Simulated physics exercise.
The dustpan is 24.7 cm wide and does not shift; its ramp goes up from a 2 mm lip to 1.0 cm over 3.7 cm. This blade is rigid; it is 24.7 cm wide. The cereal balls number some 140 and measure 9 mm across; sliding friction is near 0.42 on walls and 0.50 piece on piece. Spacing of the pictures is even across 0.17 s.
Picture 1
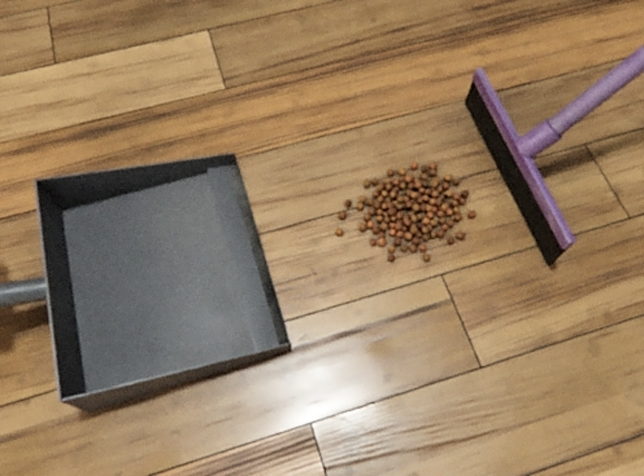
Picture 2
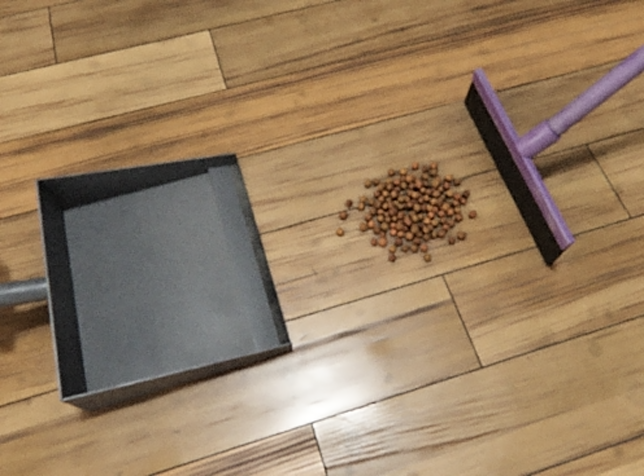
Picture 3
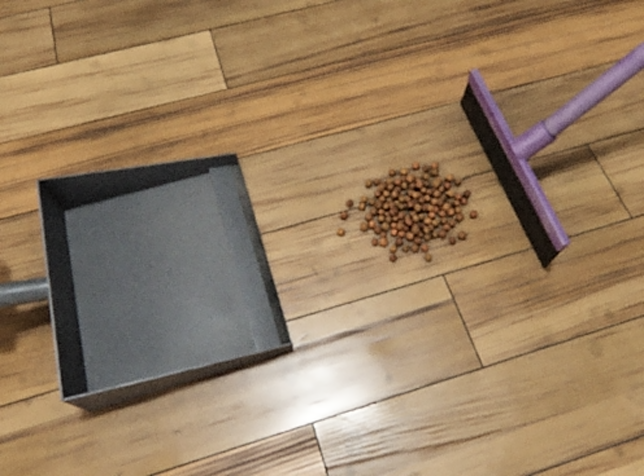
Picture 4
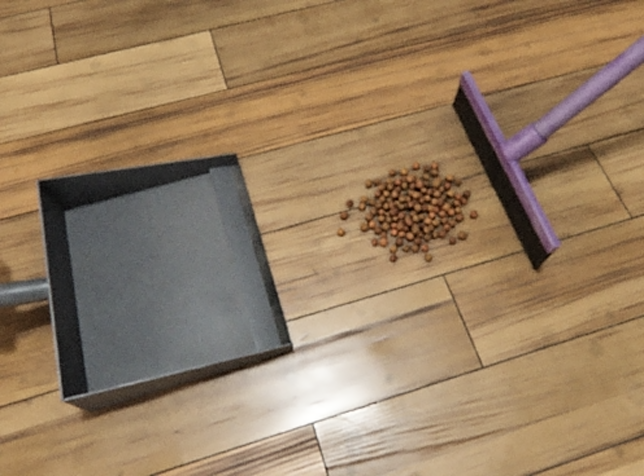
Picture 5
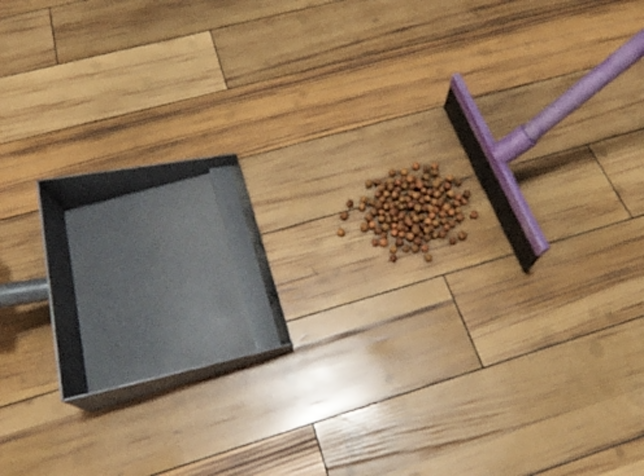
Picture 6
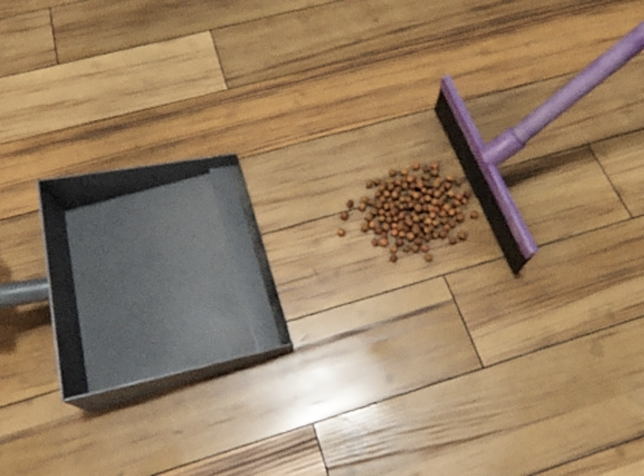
A dustpan sits still while a purple squeegee slides left toward small brown cereal balls.
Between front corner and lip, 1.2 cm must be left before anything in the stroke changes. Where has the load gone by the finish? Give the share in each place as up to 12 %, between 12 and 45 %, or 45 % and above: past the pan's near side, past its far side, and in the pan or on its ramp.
Near side: Up to 12 %; far side: Up to 12 %; pan: 45 % or more.
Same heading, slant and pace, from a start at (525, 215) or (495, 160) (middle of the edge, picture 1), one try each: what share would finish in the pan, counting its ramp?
Some 65 and 60 per cent.
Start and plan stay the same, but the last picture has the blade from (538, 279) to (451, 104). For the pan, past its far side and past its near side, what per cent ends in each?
Per cent by place - pan 35, far side 0, near side 20.
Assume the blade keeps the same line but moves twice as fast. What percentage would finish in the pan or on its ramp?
It would be near 65 per cent.
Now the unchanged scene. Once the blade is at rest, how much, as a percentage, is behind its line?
About 0 per cent.
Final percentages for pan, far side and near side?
Tally in %: Near side 0; far side 0; pan 65.
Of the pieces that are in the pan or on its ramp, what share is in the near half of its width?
I'd say near 40 per cent.
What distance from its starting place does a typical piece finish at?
About 20 cm.
Then, 0.32 s after the last picture, middle of the blade 15 cm from the lip; 0 % over the lip, far side 0 %, near side 0 %.
Then, 0.53 s after the last picture, middle of the blade 6 cm from the lip; 0 % over the lip, far side 0 %, near side 0 %.
Then, 0.86 s after the last picture, middle of the blade 1 cm from the lip; 65 % over the lip, far side 0 %, near side 0 %.
In the end, near side 0 %, far side 0 %, pan 65 %, in front of the lip or behind the blade 35 %.
